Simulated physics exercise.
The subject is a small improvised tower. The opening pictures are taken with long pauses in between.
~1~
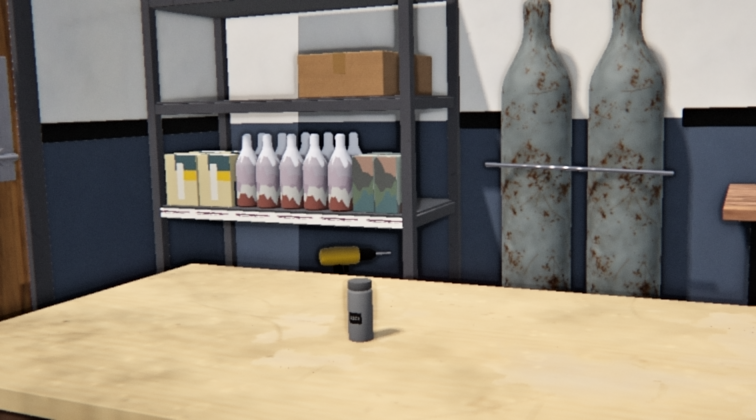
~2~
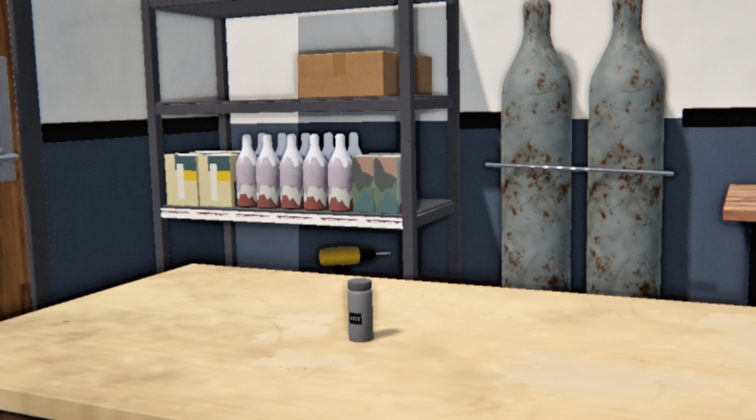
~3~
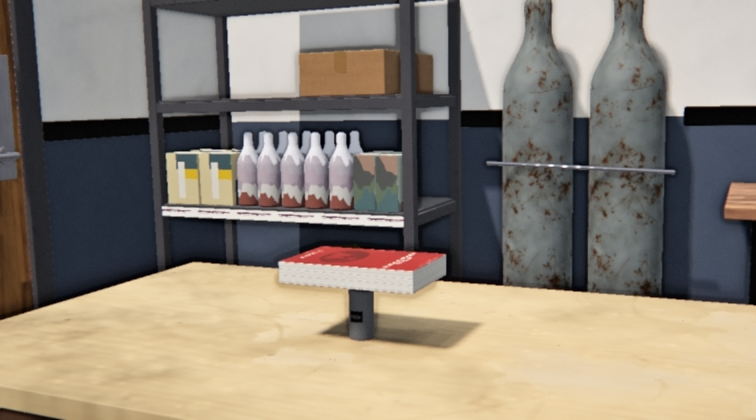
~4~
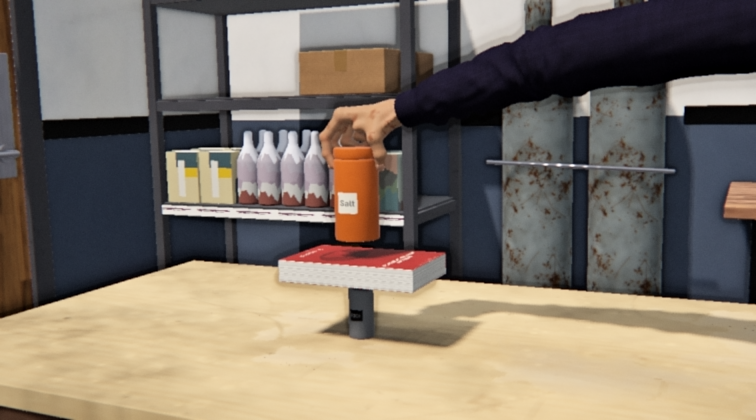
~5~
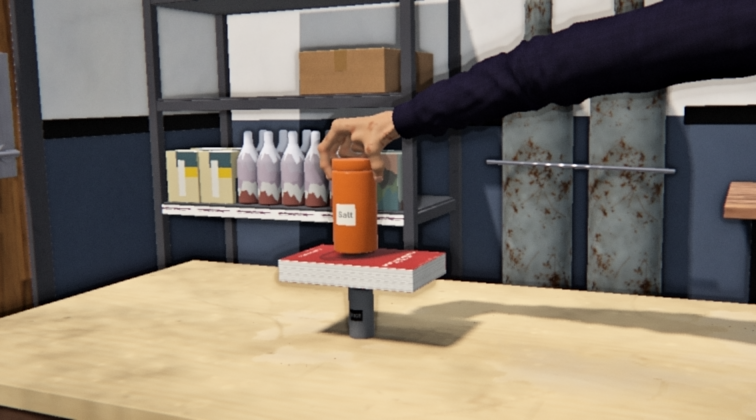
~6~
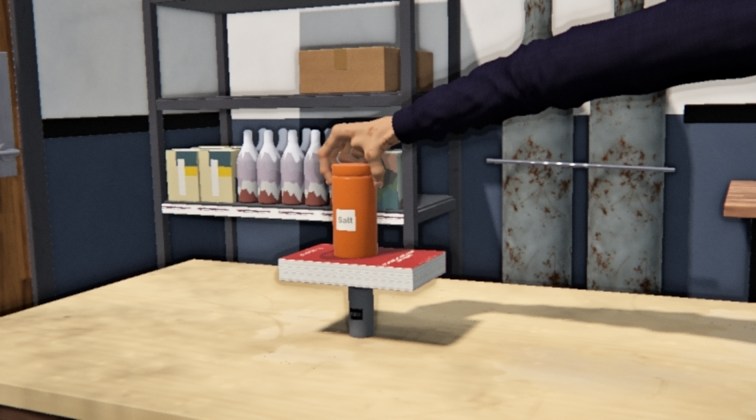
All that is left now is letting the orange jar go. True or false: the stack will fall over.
False.
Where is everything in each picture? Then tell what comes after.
In the first picture, the last thing is not in view yet; grey shaker (360, 310).
In the second picture, the last thing is not in view yet; grey shaker (360, 310).
In the third picture, the last thing is not in view yet; grey shaker (361, 309).
The fourth picture shows coming down; orange jar (357, 193); grey shaker (361, 307).
The fifth picture shows coming down; orange jar (355, 205); grey shaker (361, 307).
The sixth picture shows in place under the hand; orange jar (355, 210); grey shaker (361, 306).
Then, 0.80 s after the last picture, nothing has stirred.
Then, 1.70 s after the last picture, orange jar resting near (354, 210).
At rest, all 3 in place. Seen from the same camera at the end, orange jar near (354, 210). The stack stays up.
